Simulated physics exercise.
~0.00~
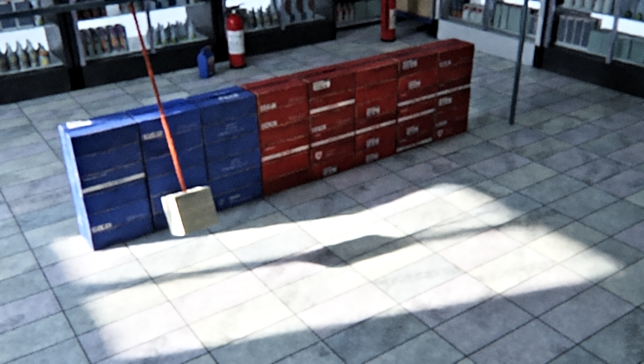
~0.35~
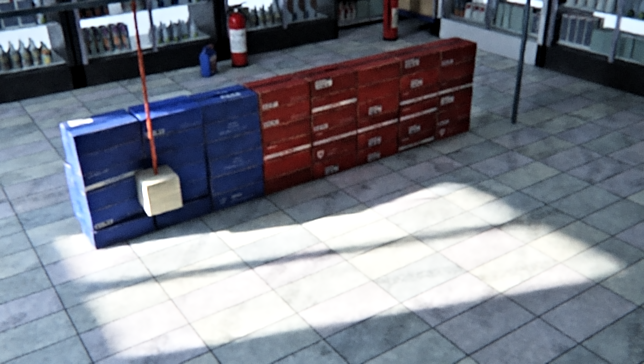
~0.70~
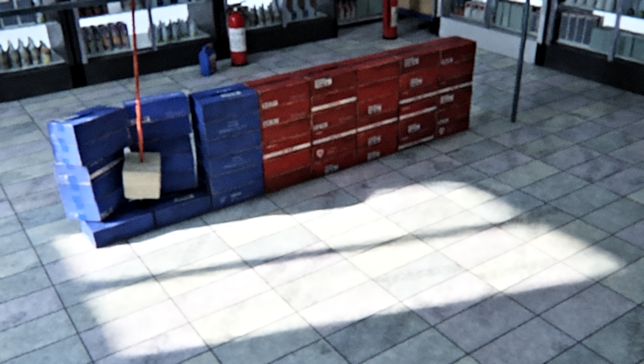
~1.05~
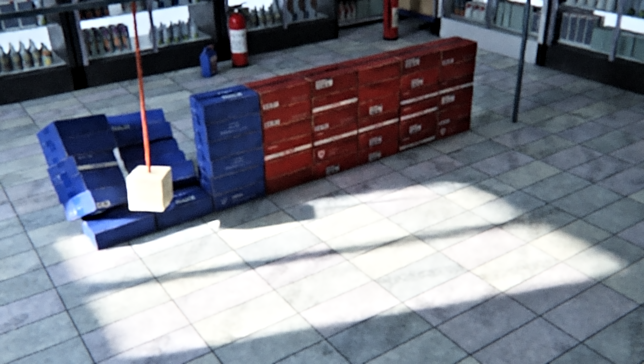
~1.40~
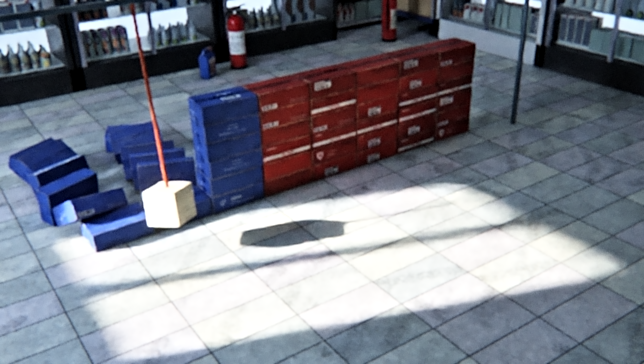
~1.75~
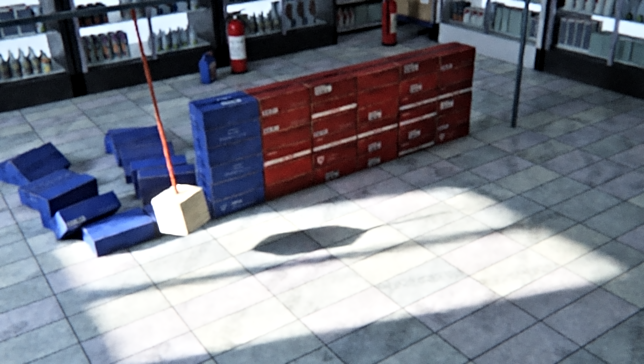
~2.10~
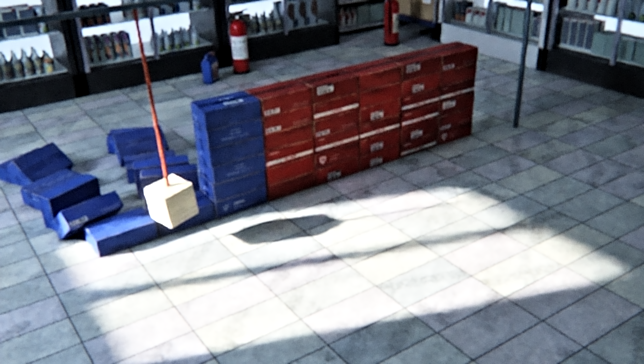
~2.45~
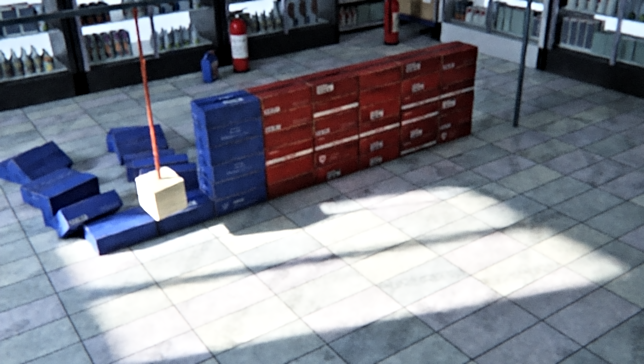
A pale block on a red line swings into stacked blue boxes, toppling the left ones.
